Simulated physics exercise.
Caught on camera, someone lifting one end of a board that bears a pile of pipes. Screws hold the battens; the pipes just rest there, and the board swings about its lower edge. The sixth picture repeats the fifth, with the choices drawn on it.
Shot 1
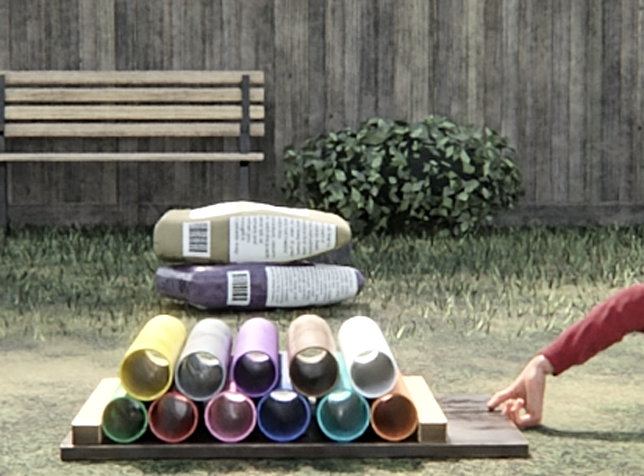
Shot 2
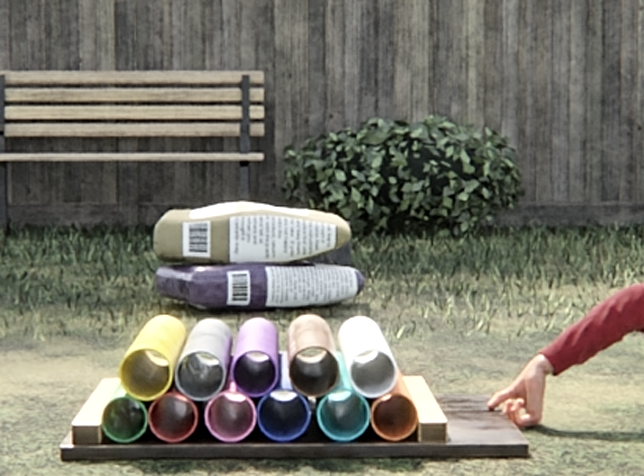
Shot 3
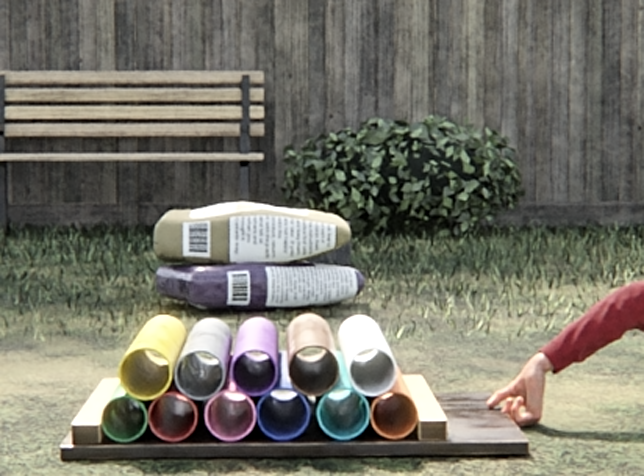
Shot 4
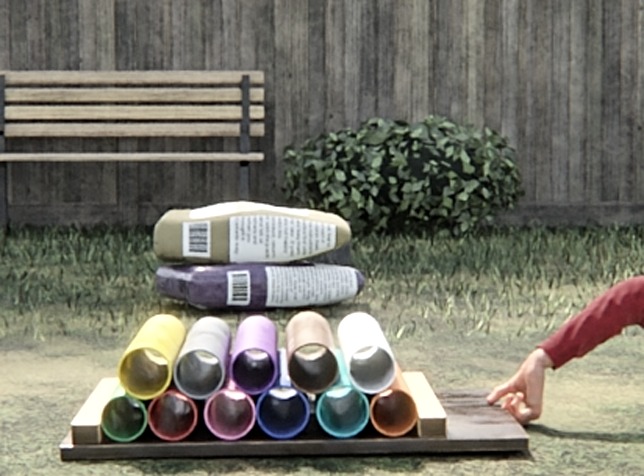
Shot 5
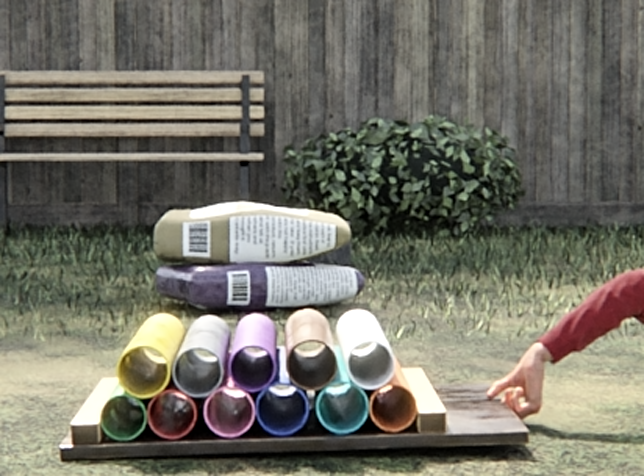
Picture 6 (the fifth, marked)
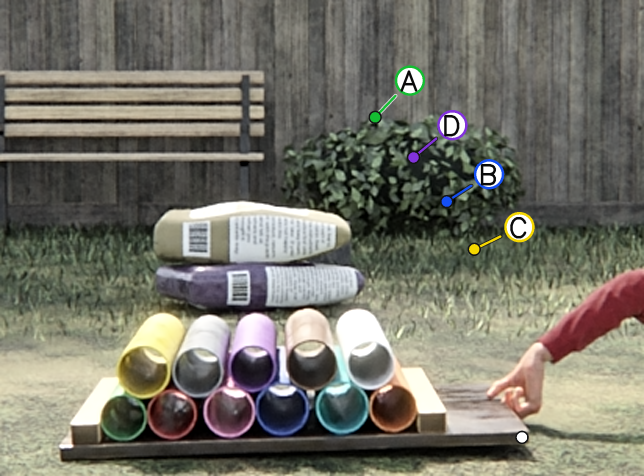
In a fenced backyard, a red-sleeved hand slightly raising the right end of a dark board holding two rows of colourful pipes.
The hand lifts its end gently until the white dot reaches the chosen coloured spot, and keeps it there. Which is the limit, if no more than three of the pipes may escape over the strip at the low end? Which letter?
Raise it to C.
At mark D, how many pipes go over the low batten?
At D the number is five.
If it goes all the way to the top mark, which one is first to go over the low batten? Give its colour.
The yellow one.
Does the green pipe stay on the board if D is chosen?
Yes, with D.
On the copy, A at (375, 117); B at (447, 202); C at (474, 249); D at (414, 158); the white dot at (522, 437).
On C. First, board at 16°.
Then, board at 26°.
Finally, board at 26°, one over the low batten (yellow).
By contrast, A five over the low batten; B four over the low batten (purple, brown, yellow, grey); D five over the low batten.
